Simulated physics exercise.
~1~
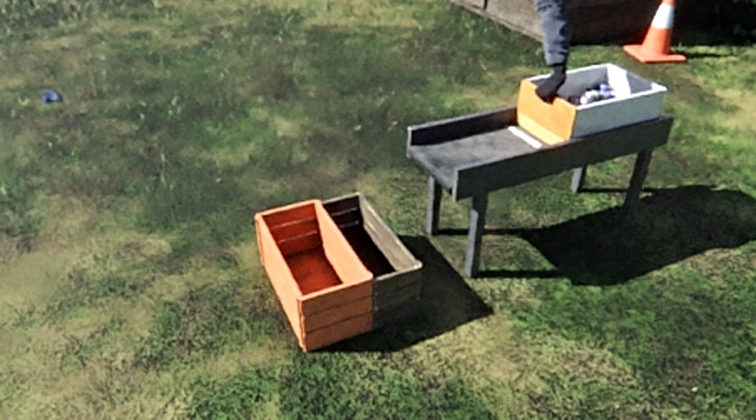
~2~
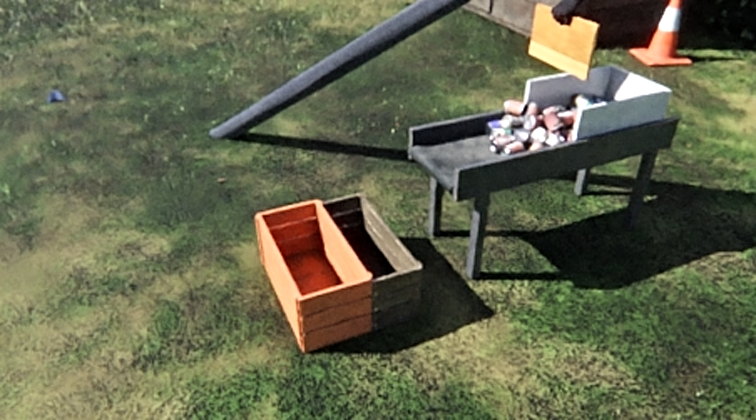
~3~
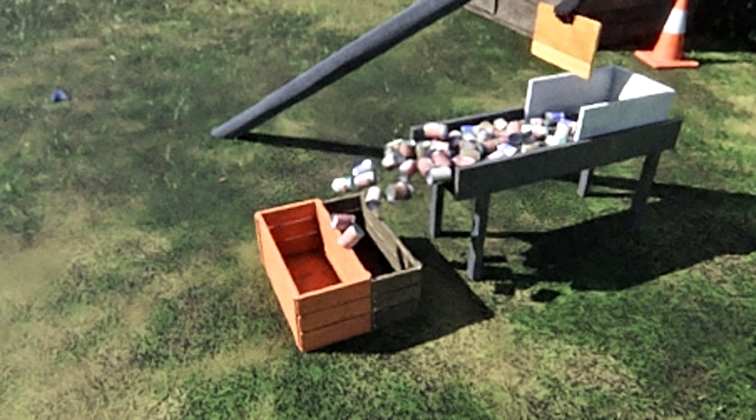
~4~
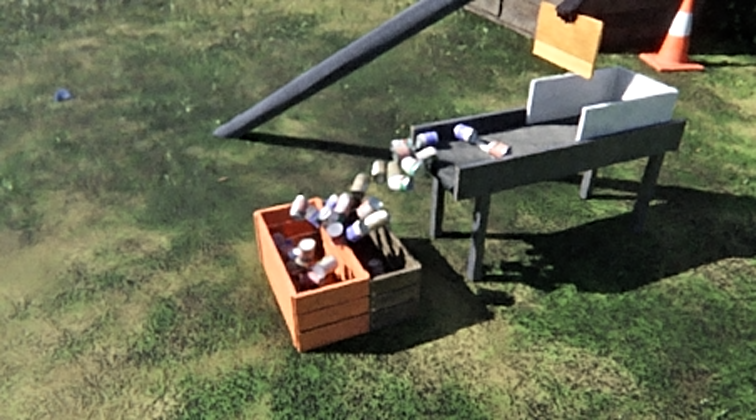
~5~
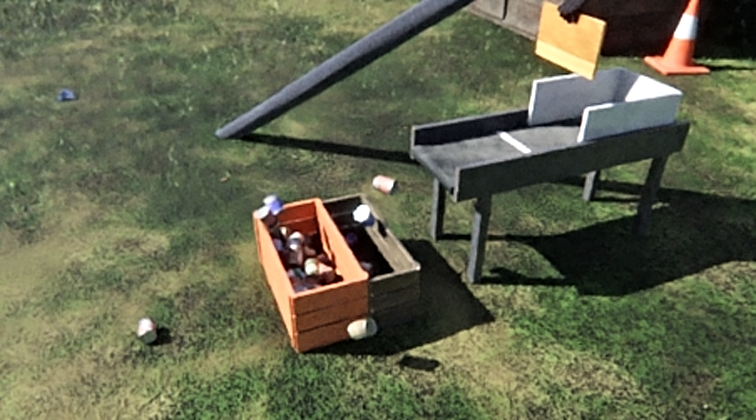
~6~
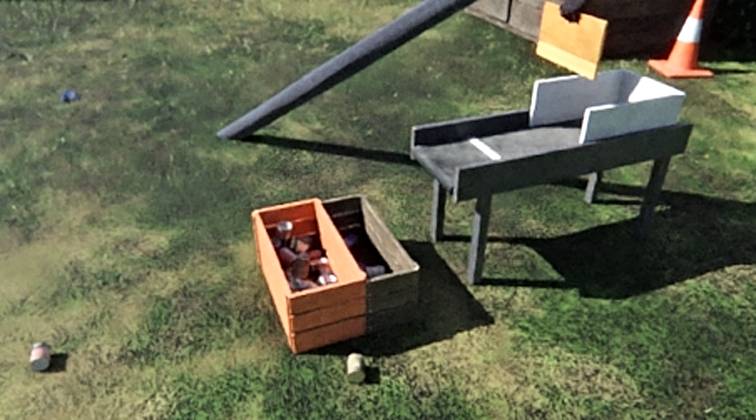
To begin with, a gloved hand grips the orange gate of a white pen holding small tins on a raised grey belt, with an orange bin and a dark tub standing on the grass below. The gate lifts, and the tins spill out and ride left along the belt. They stream off its end and tumble through the air toward the containers. Many drop into the orange bin, while the belt empties and a few stragglers fly wide. Finally, most of the tins lie in the orange bin, with a couple resting on the grass nearby.
